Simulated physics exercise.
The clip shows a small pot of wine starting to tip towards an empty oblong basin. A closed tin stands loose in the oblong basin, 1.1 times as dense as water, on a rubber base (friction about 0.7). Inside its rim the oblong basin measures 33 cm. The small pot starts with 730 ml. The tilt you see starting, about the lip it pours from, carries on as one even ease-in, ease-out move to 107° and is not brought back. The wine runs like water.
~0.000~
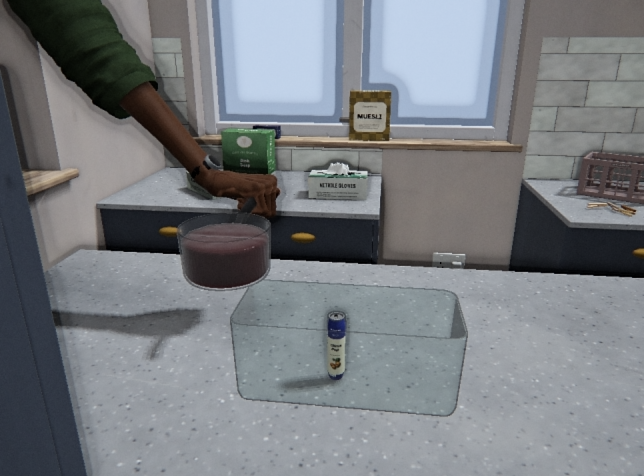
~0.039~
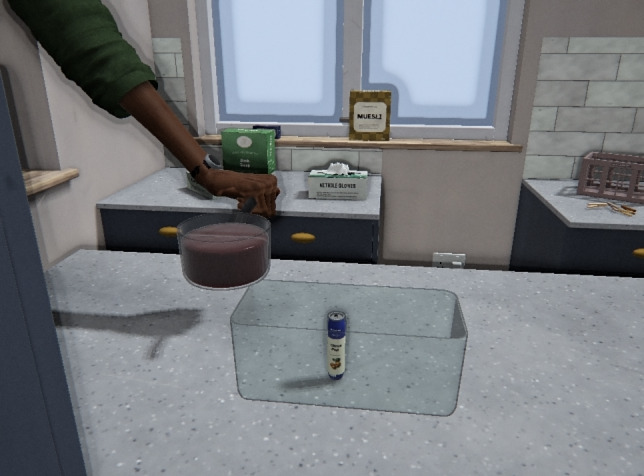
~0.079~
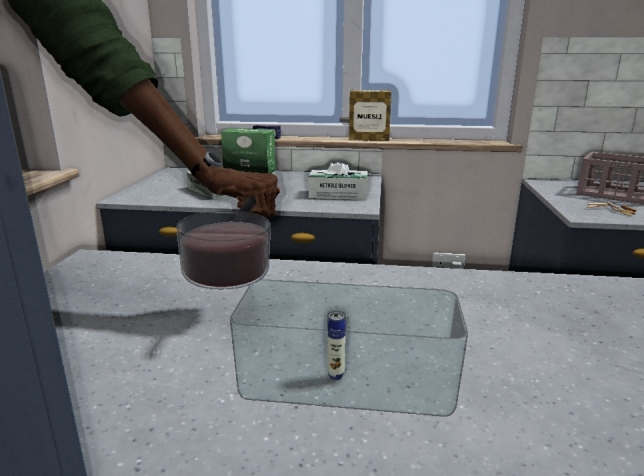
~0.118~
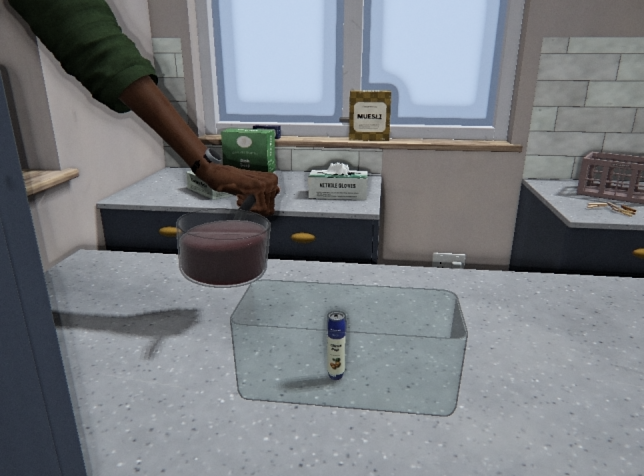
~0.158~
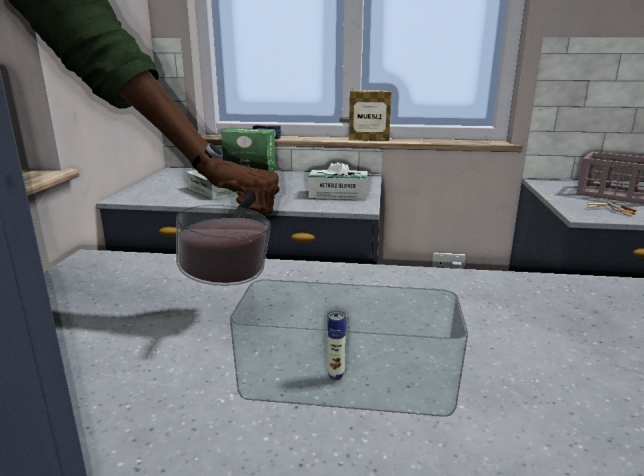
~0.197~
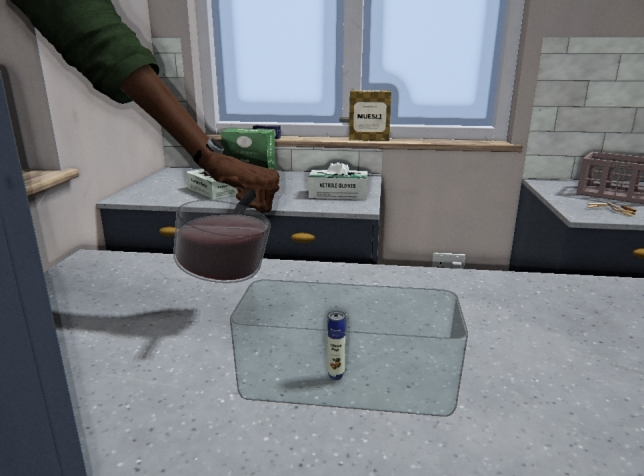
A dark-skinned hand in a green sleeve holds a small clear pot of dark purplish-red wine above a speckled pale grey kitchen counter, seen from slightly above by a still camera. Right of it stands an empty see-through oblong basin with a small blue-topped tin inside, before a window, green box and gold packet. The pot leans slightly rightward, slowly at first, while everything else stays still.
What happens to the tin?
The tin falls.
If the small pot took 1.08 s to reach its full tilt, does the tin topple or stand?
Then it topples.
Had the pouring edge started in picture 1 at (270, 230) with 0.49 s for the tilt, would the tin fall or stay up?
Then it keeps standing.
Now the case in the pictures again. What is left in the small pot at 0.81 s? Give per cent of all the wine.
Some 9 per cent.
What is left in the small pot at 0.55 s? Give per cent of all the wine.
Near 64 in a hundred.
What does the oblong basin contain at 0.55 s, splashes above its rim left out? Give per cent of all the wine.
Some 4 per cent.
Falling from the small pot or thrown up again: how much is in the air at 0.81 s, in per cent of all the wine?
About 20 per cent.
By 0.55 s the tilt is 74° and 63 per cent is still to pour; the tin stands where it began.
By 0.81 s the tilt is 105° and 9 per cent is still to pour; the tin stands where it began.
By 1.08 s the tilt is 107° and 0 per cent is still to pour; the tin leans 25°.
By 1.38 s the tilt is 107° and 0 per cent is still to pour; the tin lies on its side.
At rest the tin lies on its side.
